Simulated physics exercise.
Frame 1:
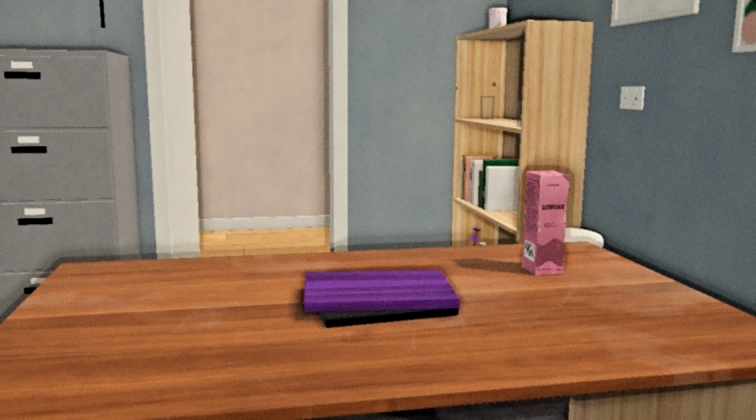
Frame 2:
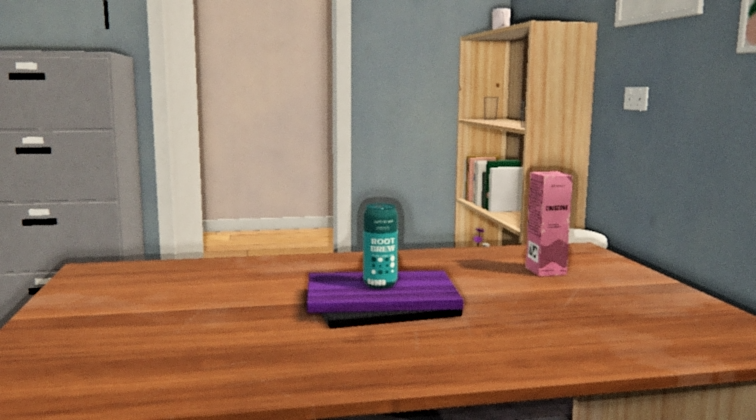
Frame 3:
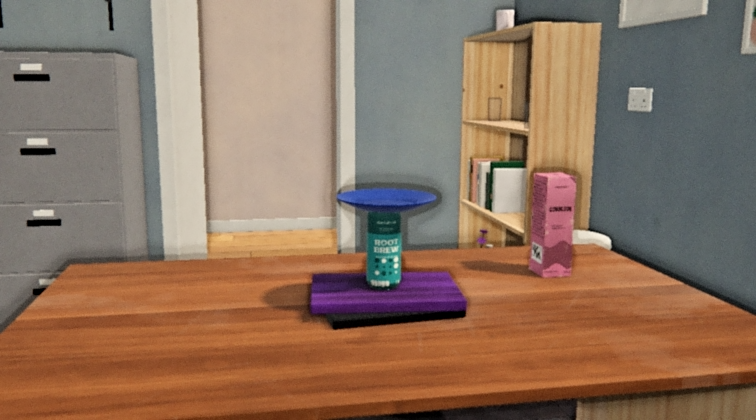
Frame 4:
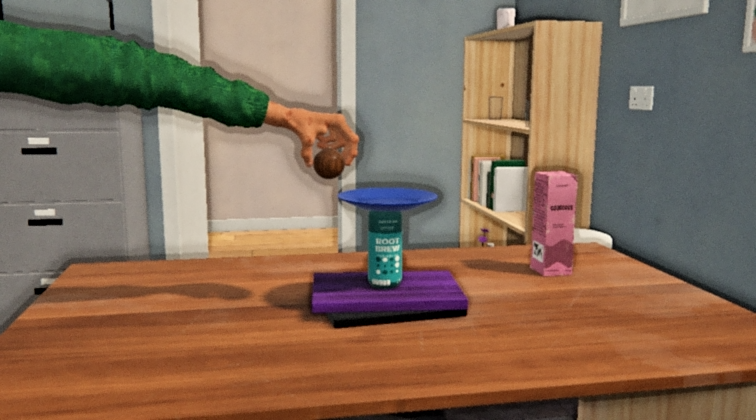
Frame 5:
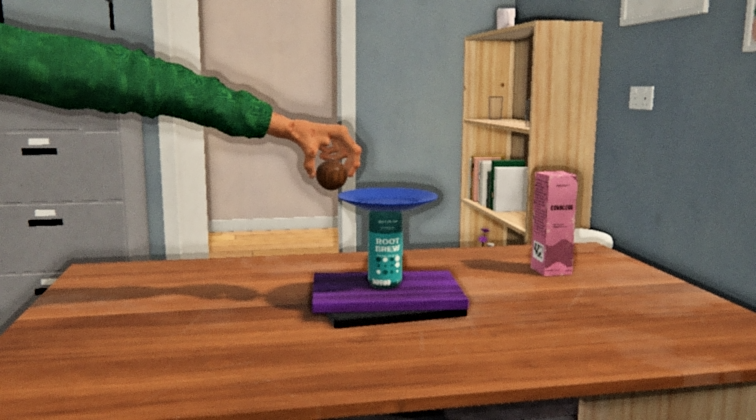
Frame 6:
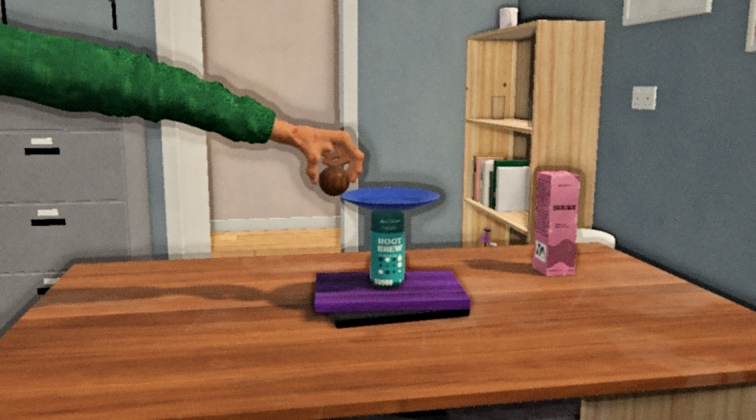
In this clip, a turquoise can and then a blue plate appear stacked on a purple board beside a pink carton, and a green-sleeved arm from the left lowers a brown onion slightly to the plate's left edge, still holding it.
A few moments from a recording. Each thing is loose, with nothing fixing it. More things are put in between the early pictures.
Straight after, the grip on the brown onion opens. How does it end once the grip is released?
I expect the stack will not stand.
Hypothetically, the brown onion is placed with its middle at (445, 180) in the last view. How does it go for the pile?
The pile then goes over.
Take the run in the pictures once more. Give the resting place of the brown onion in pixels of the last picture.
In the final view it sits at roughly (228, 297).
Then, 0.30 s on from there, brown onion now fallen.
Then, 0.50 s on from there, things are still on the move.
Then, 0.70 s on from there, nothing new.
In the end, fallen, brown onion; the other 5 unmoved. At the end, from the last picture's camera, brown onion near (228, 297). The pile comes apart.
